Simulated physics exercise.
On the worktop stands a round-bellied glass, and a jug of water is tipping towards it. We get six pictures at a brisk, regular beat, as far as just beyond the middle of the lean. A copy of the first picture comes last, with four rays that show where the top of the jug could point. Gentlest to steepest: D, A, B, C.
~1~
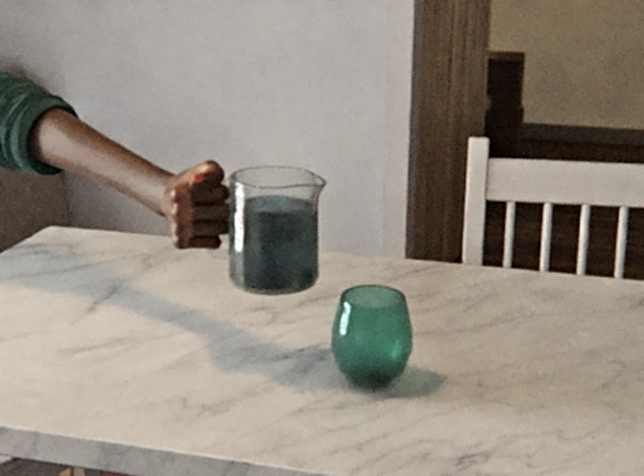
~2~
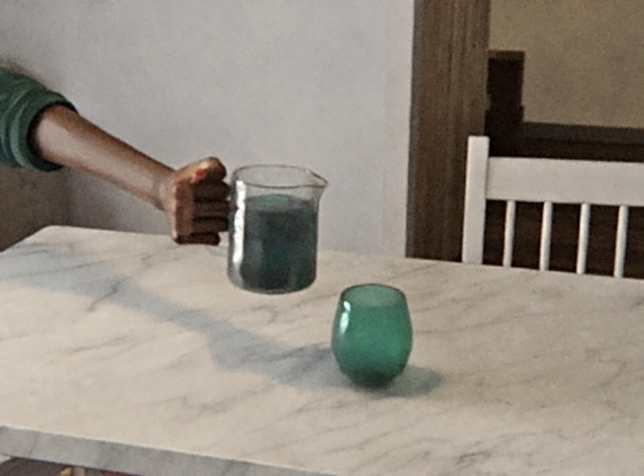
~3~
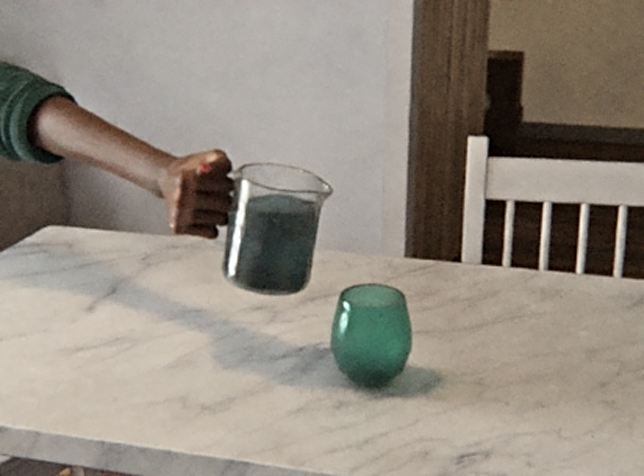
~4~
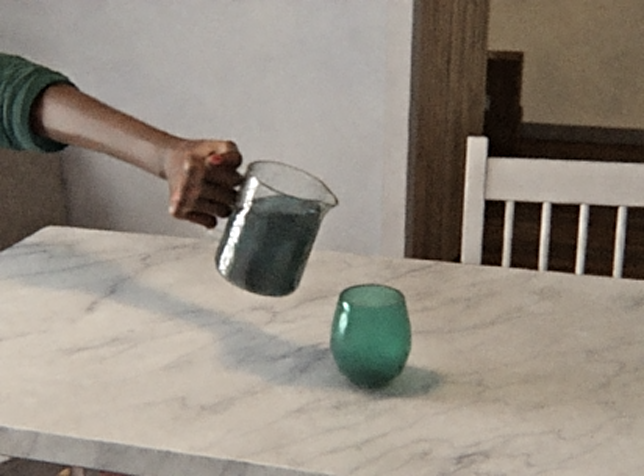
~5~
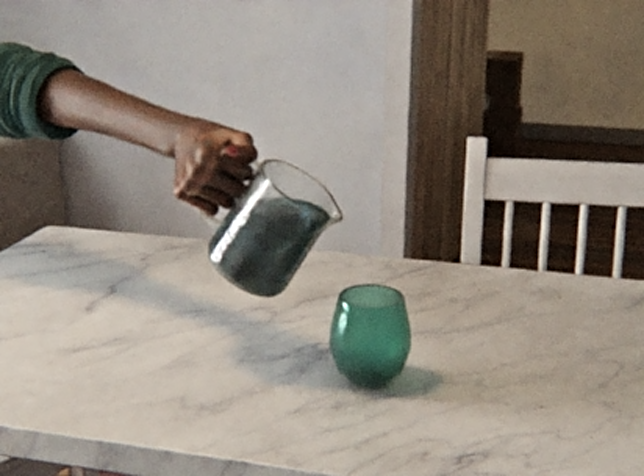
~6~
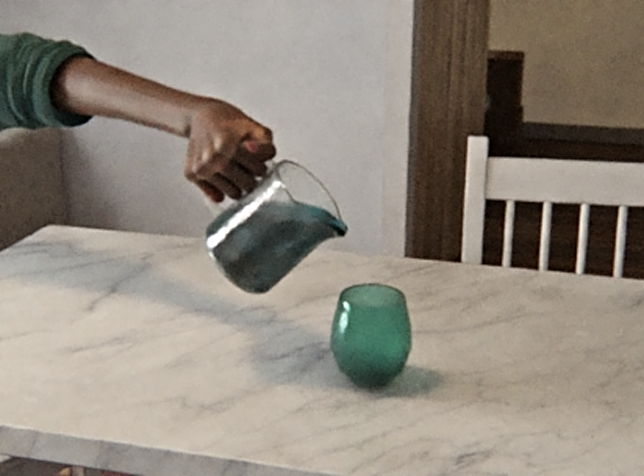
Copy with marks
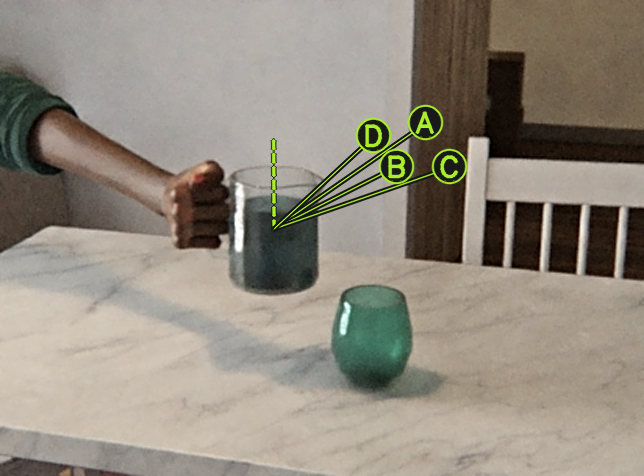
At a marble-topped table, a hand steadily tilts a jug of dark liquid rightward above a green glass.
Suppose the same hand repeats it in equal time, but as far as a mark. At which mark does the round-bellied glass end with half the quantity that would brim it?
C beats the others.
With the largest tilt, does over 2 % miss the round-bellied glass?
No, it does not.
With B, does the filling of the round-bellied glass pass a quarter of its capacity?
Yes, clearly.
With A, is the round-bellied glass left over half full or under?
Under.
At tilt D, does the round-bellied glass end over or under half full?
Under.
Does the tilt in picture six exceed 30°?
Yes, it does.
In lime, A at (412, 132); B at (381, 174); C at (434, 173); D at (362, 147).
With A, the round-bellied glass ends with about 20 % of what it can hold.
With B, the round-bellied glass ends with about 34 % of what it can hold.
With C, the round-bellied glass ends with about 51 % of what it can hold.
With D, the round-bellied glass ends with about 10 % of what it can hold.
